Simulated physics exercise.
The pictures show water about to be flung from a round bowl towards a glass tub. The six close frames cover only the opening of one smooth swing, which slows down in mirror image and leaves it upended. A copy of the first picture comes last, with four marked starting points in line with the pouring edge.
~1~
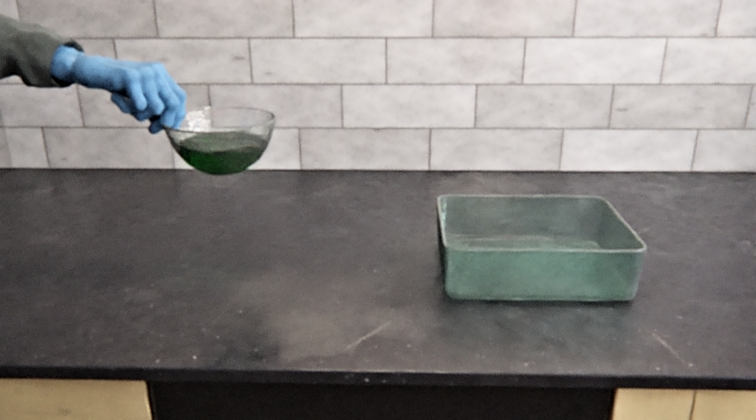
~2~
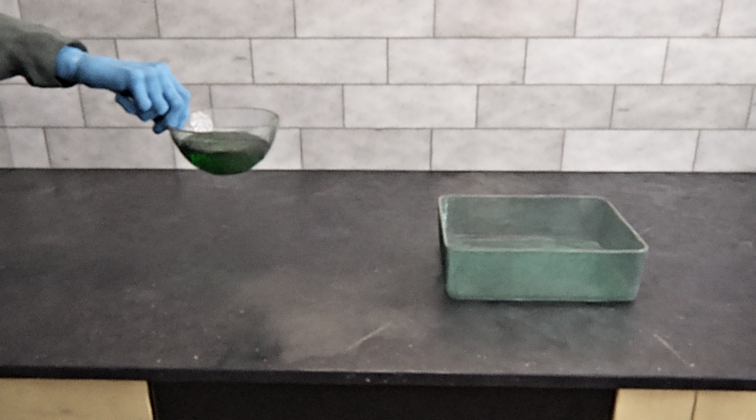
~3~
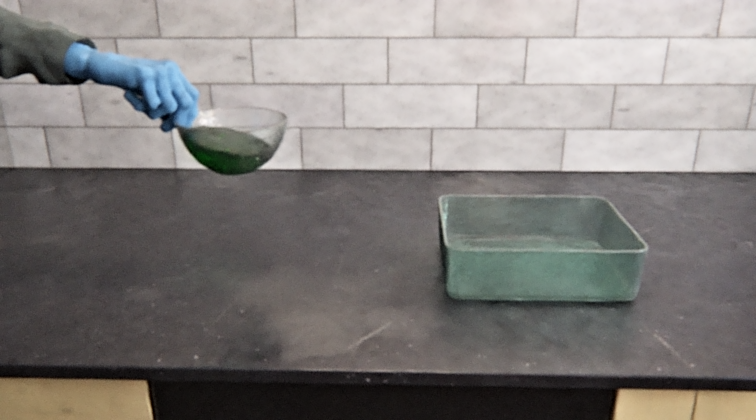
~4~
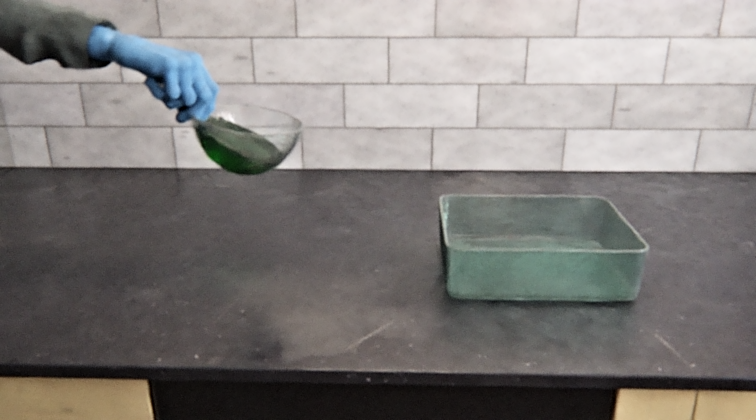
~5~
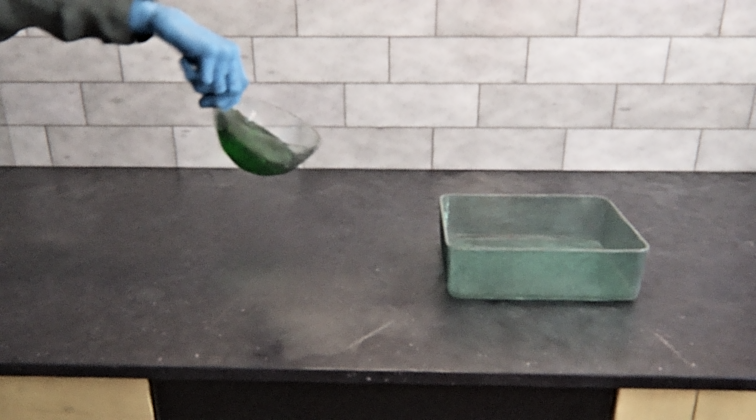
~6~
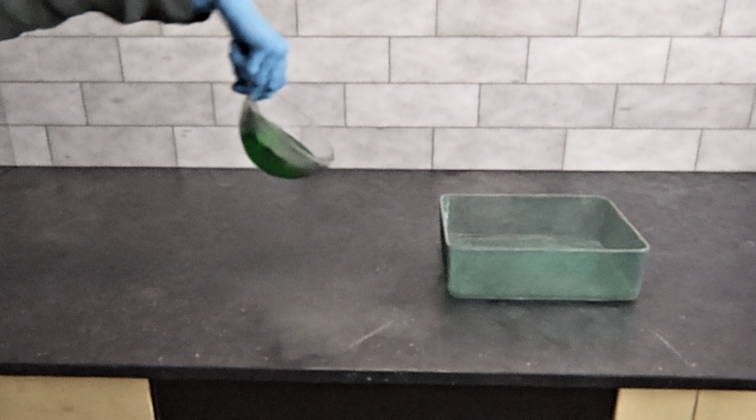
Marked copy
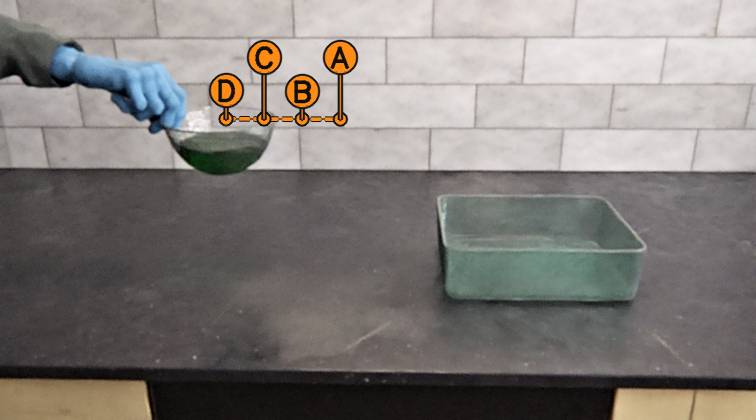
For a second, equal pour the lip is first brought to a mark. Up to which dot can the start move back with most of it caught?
Use place A.
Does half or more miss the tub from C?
Yes, it does.
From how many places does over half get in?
One.
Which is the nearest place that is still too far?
That is place B.
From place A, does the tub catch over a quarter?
Yes, clearly.
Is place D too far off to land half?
Yes, that goes wrong.
In orange, A at (340, 119); B at (302, 119); C at (264, 119); D at (226, 118).
Choosing A, about 71 % lands in the tub, 12 % falls short and 17 % goes beside or beyond.
Choosing B, about 11 % lands in the tub, 84 % falls short and 4 % goes beside or beyond.
Choosing C, about 0 % lands in the tub, 97 % falls short and 3 % goes beside or beyond.
Choosing D, about 0 % lands in the tub, 100 % falls short.
